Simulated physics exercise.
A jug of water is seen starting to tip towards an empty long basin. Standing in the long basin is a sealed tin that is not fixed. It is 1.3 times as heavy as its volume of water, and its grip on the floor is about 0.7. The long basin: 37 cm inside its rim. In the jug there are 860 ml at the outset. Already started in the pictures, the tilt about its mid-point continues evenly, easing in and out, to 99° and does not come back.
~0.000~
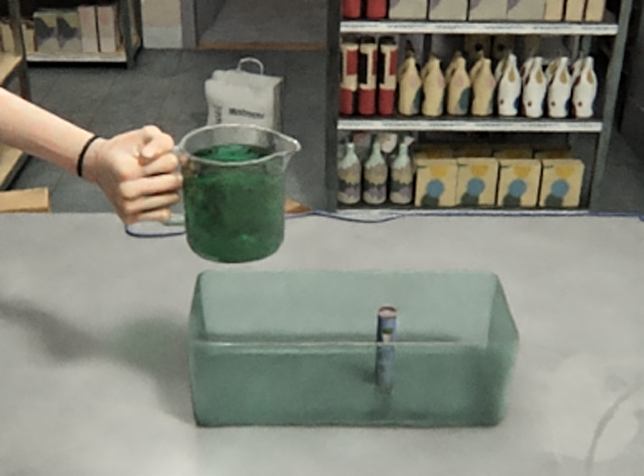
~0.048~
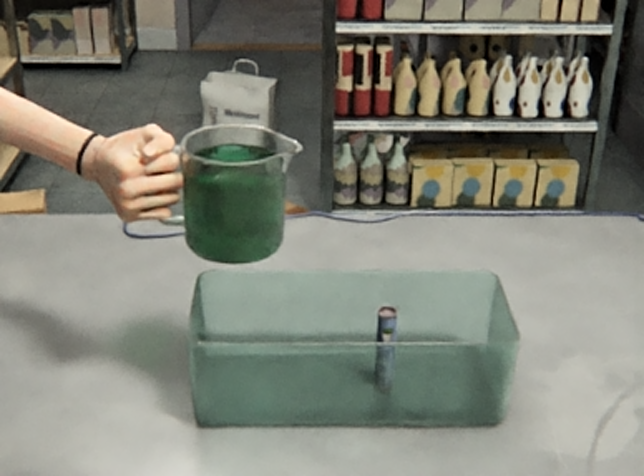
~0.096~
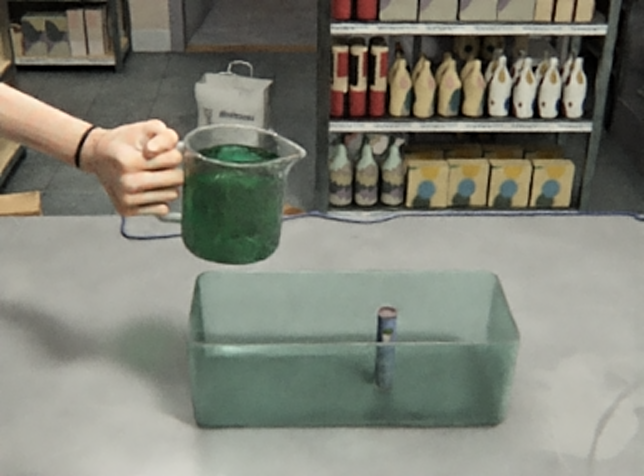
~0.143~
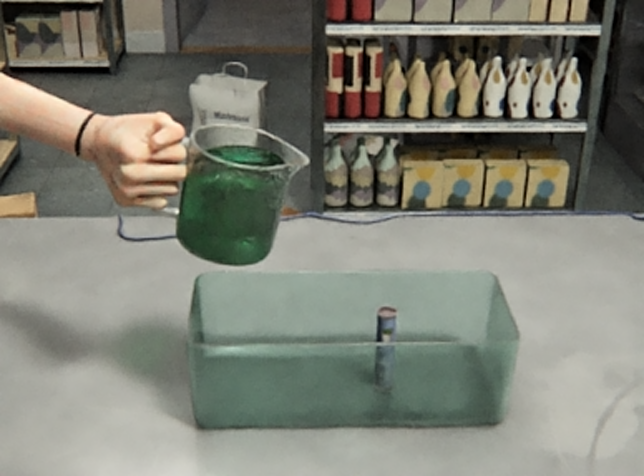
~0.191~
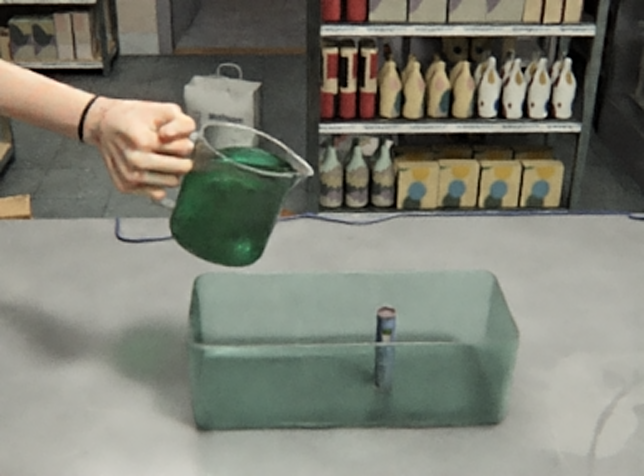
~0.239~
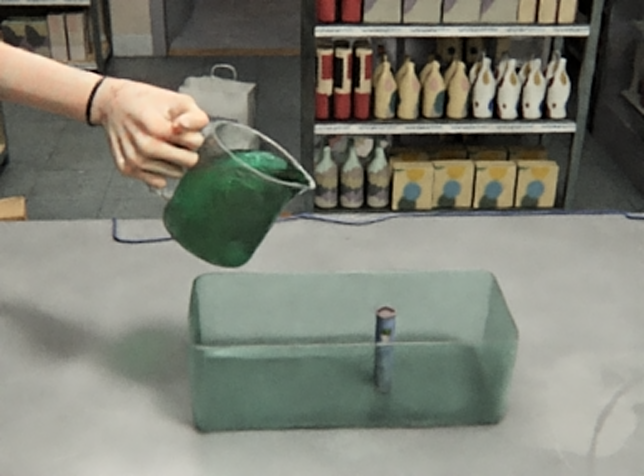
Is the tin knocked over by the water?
It tumbles.
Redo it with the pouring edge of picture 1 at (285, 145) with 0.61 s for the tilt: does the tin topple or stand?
Then it falls.
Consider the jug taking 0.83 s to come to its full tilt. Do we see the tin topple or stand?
Then it tips over.
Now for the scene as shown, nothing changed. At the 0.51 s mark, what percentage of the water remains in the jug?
About 62 percent.
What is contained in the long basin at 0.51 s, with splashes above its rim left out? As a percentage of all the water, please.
At that time the basin holds about 12 per cent of the liquid.
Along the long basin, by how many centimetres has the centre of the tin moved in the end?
Net tin displacement: Roughly 8.5 cm.
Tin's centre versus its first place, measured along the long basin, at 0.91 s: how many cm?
Around 9 cm.
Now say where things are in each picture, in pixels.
In the first picture, it leans 0°; its right rim is at (300, 145); the water meets the walls at (185, 160) and (283, 160); the long basin's rim runs from (193, 305) to (508, 306); the tin's top is at (387, 315).
In the second picture, it leans 1°; its right rim is at (302, 147); the water meets the walls at (186, 160) and (284, 161).
In the third picture, it leans 6°; its right rim is at (305, 152); the water meets the walls at (188, 159) and (287, 163).
In the fourth picture, it leans 12°; its right rim is at (309, 160); the water meets the walls at (190, 162) and (292, 164).
In the fifth picture, it leans 21°; its right rim is at (313, 172); the water meets the walls at (188, 169) and (299, 168).
In the sixth picture, it leans 31°; its right rim is at (316, 185); the water meets the walls at (180, 185) and (304, 174).
Then, 0.51 s in, the tilt is 90° and 62 per cent is still to pour; the tin stands where it began.
Then, 0.70 s in, the tilt is 99° and 21 per cent is still to pour; the tin leans 26°.
Then, 0.91 s in, the tilt is 99° and 6 per cent is still to pour; the tin lies on its side.
Then, 1.13 s in, the tilt is 99° and 1 per cent is still to pour; the tin lies on its side.
Finally, the tin lies on its side.
